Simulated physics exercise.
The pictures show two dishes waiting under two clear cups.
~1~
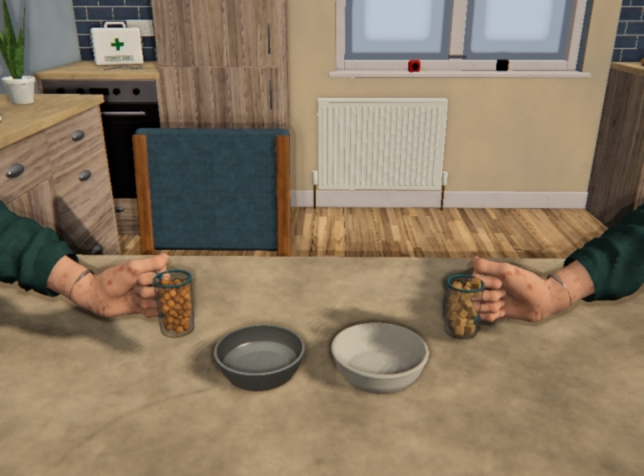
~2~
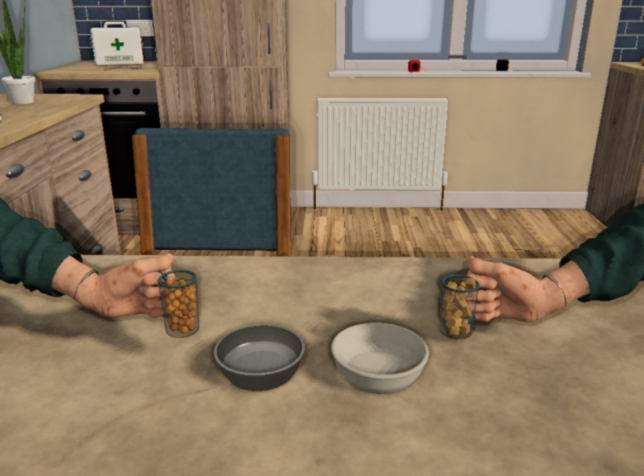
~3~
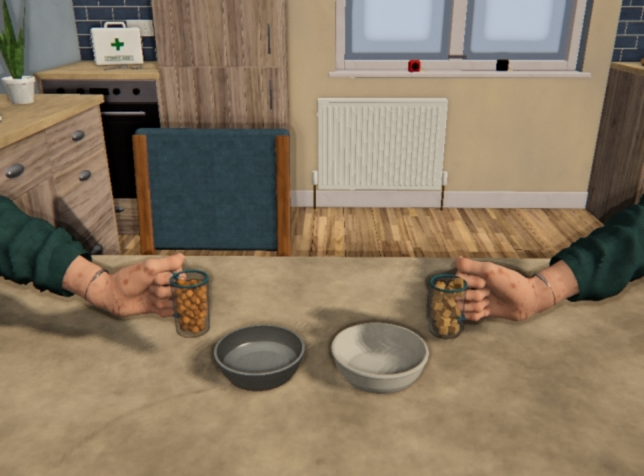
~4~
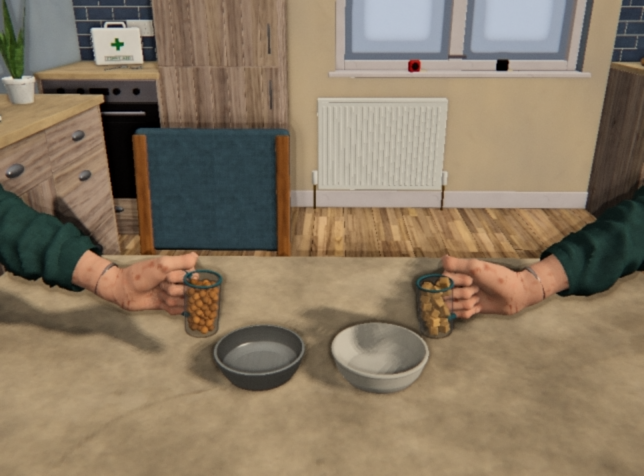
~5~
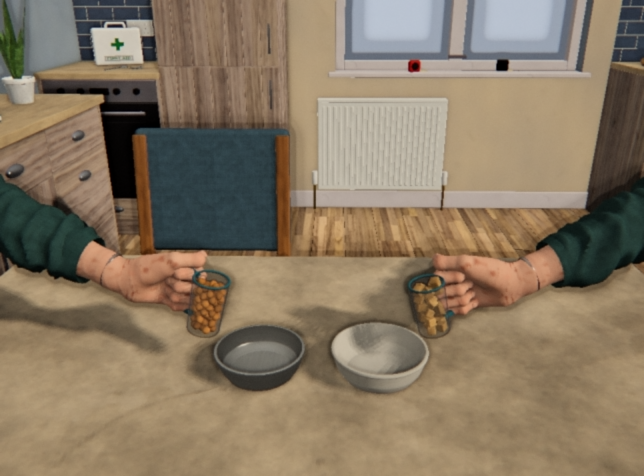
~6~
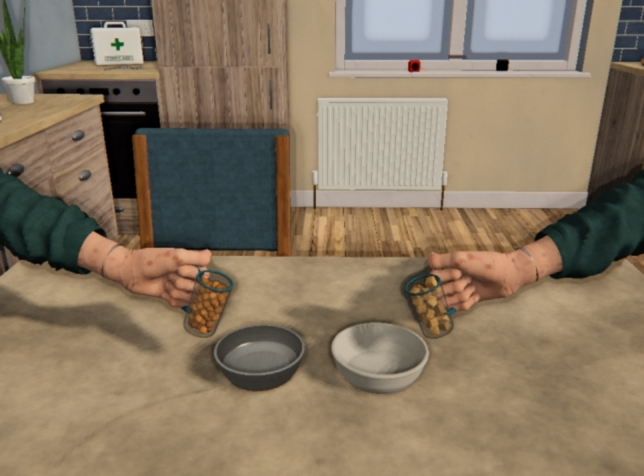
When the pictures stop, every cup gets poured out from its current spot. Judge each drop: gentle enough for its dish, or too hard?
Left dish - gentle enough, right dish - gentle enough.
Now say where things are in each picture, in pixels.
Left dish at (254, 377), empty; left cup at (175, 304), holding roasted chickpeas, just above its dish; right dish at (383, 378), empty; right cup at (463, 307), holding small wooden cubes, just above its dish, in the first frame.
Left cup at (180, 304), upright; right cup at (458, 307), upright, in the second frame.
Left cup at (191, 304), upright; right cup at (447, 307), upright, in the third frame.
Left cup at (202, 304), tipped 5°; right cup at (436, 307), tipped 5°, in the fourth frame.
Left cup at (207, 304), tipped 13°; right cup at (430, 307), tipped 13°, in the fifth frame.
Left dish at (254, 377); left cup at (207, 304), tipped 20°; right dish at (383, 378); right cup at (430, 307), tipped 20°, in the sixth frame.
Then, 0.66 s after the last picture, left, all still in the cup; right, nearly all still in the cup, a small part in the dish.
Then, 1.23 s after the last picture, left, nearly all still in the cup, a small part in the dish, a stray few in the air; right, most still in the cup, a small part in the dish, a small part in the air.
Then, 1.73 s after the last picture, left, a stray few still in the cup, nearly all in the dish, a stray few in the air; right, all in the dish.
At rest, left, all in the dish, none outside the dish; right, all in the dish, none outside the dish.
